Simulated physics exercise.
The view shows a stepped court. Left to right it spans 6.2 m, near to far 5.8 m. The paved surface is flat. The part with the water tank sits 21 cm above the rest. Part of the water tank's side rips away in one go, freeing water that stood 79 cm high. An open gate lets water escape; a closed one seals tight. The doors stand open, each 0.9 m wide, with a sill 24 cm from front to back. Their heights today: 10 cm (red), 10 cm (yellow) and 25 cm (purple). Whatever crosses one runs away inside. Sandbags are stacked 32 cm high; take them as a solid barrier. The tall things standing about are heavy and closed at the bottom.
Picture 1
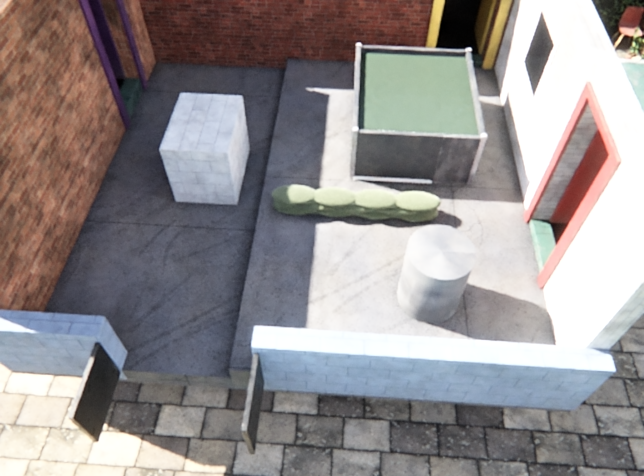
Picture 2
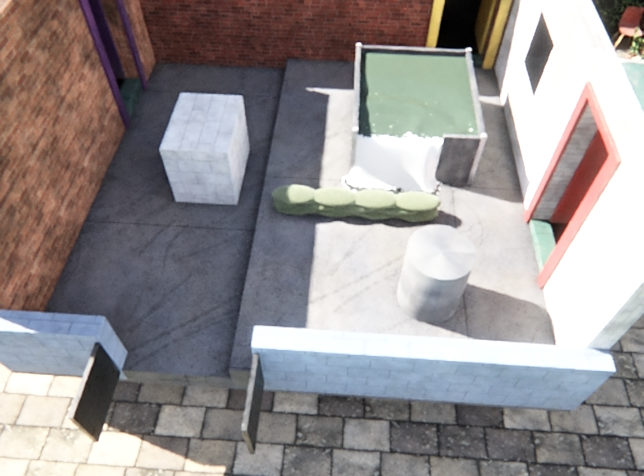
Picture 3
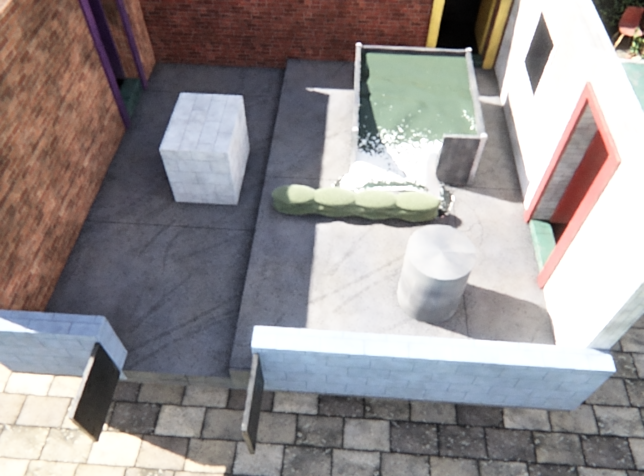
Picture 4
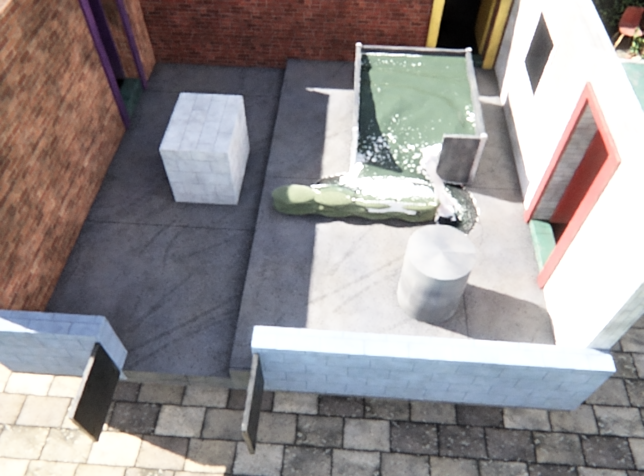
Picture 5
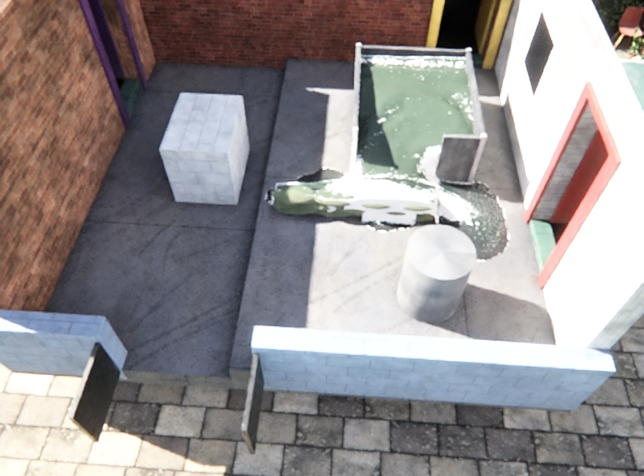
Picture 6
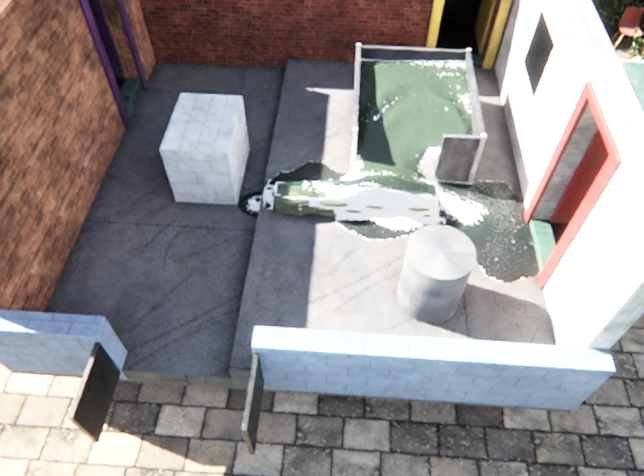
A stepped paved court, enclosed by brick and white walls, is seen from high above by a still camera. A pale tiled block stands on the left, with a grey-walled tank of green water at back right, a lumpy green sandbag row and grey cylinder before it, and a red-framed door at right. Part of the tank's front gives way, and foaming water pours out, washes over the sandbags, and spreads sideways, reaching the red door.
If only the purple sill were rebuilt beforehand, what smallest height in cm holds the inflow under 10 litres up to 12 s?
Some 8 cm above the ground.
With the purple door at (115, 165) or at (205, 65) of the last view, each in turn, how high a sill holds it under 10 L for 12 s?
About 9.0 and 10.5 cm.
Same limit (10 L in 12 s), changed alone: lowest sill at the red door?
About 20 cm at red.
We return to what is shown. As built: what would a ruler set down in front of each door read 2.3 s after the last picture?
Depths in cm: Red 17, yellow 7, purple 0.
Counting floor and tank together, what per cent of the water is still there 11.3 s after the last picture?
Some 80 per cent remains.
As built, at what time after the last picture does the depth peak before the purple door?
At about 10.5 s.
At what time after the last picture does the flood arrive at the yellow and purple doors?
Yellow 2.0 s, purple 3.0 s.
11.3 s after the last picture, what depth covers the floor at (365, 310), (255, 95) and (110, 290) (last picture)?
About 2, 11 and 8 cm.
Then, 0.7 s after the last picture water covers 35 % of the floor, deepest (56 cm) near (380, 196); it has not reached the purple door.
Then, 2.3 s after the last picture water covers 60 % of the floor, deepest (30 cm) near (380, 196); it has not reached the purple door.
Then, 11.3 s after the last picture water covers 90 % of the floor, deepest (12 cm) near (248, 85); 9 cm at the purple door, 0 litres in over its 25 cm sill.
At the purple door as built, the water peaked near 11 cm, 10.5 s after the last picture.
With a sill of 6.5 cm, 26 litres would have come in within the 12 s; with 10.5 cm, 1 litre. So under 10 litres takes about 8 cm.
